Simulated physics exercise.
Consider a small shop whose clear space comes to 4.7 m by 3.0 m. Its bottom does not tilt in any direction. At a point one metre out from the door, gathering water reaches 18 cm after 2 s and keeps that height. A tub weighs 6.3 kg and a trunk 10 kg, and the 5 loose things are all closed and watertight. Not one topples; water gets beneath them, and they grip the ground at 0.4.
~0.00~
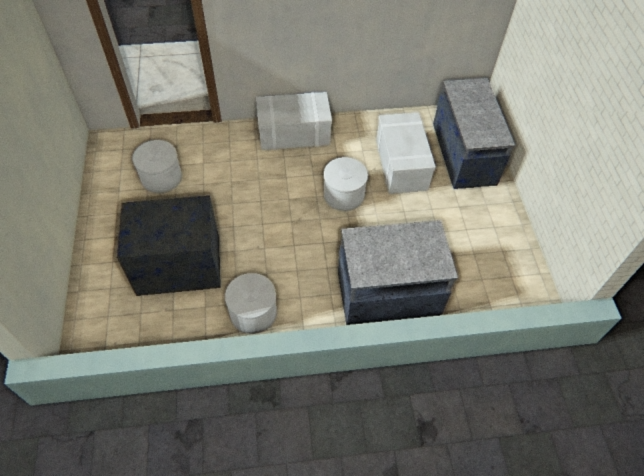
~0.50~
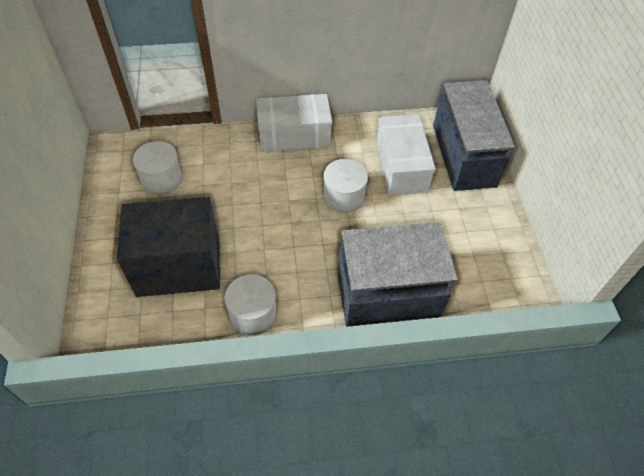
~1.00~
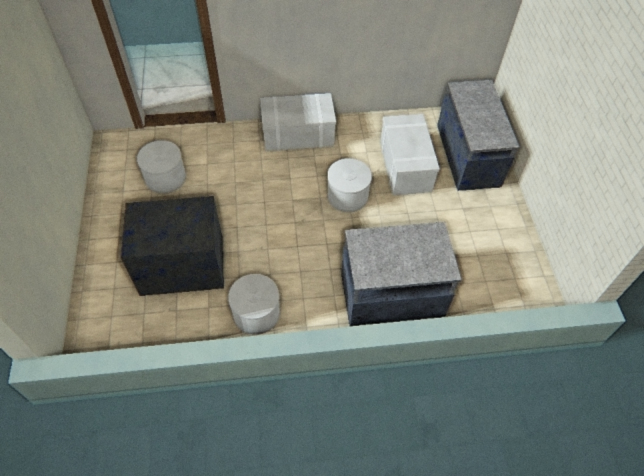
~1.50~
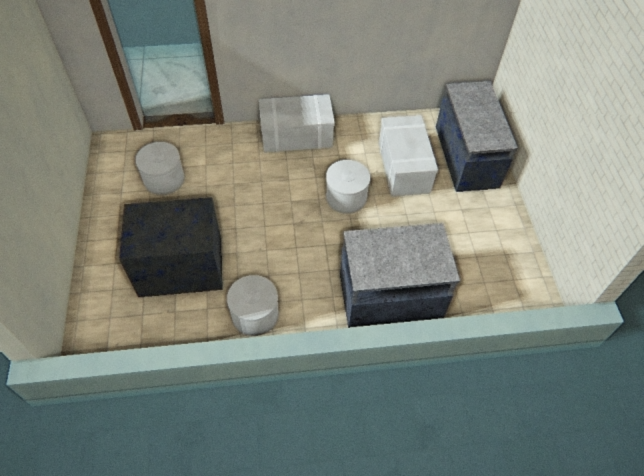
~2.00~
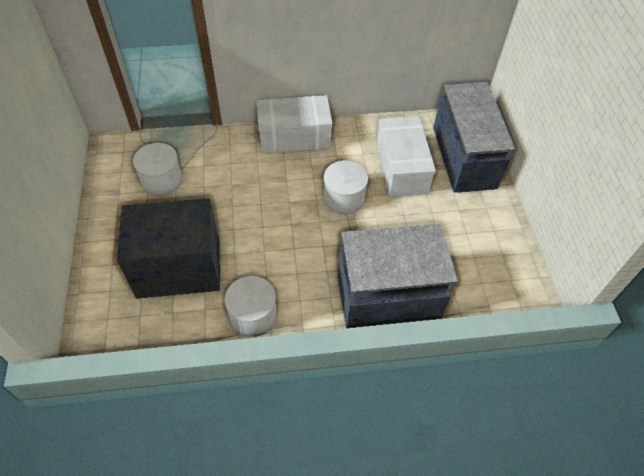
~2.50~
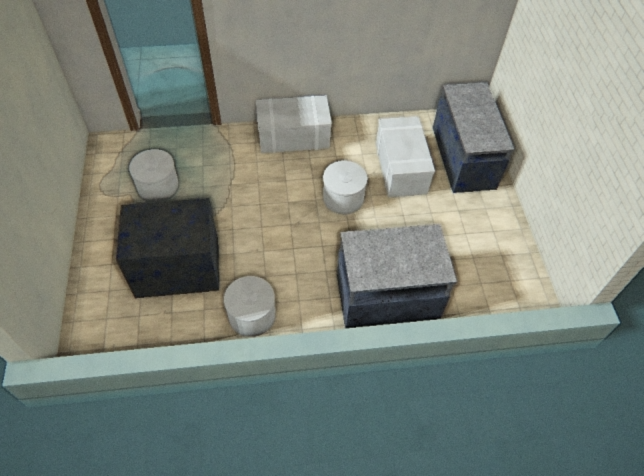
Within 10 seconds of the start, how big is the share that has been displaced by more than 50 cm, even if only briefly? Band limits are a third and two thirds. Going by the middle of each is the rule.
It's going to be a fair part, a third to two thirds.
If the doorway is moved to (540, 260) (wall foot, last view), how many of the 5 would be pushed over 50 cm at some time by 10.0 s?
The answer then is 4.
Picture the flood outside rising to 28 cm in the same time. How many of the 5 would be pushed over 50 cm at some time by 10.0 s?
That would give 4.
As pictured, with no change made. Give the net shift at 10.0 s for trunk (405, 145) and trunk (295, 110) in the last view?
20 cm and 0 cm respectively.
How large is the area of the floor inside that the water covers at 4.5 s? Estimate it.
Some 7.0 m2.
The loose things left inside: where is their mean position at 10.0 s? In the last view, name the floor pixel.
(352, 189).
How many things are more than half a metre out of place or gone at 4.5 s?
By my tally, 1.
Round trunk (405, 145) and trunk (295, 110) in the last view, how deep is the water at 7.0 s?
Around 1 cm and 1 cm.
After 3.5 s 1 of 5 are over 50 cm from their spots; 1 afloat.
After 4.5 s 1 of 5 are over 50 cm from their spots; 1 afloat.
After 7.0 s 2 of 5 are over 50 cm from their spots; 2 afloat.
After 10.0 s 3 of 5 are over 50 cm from their spots, and 3 have been at some point; 4 afloat.
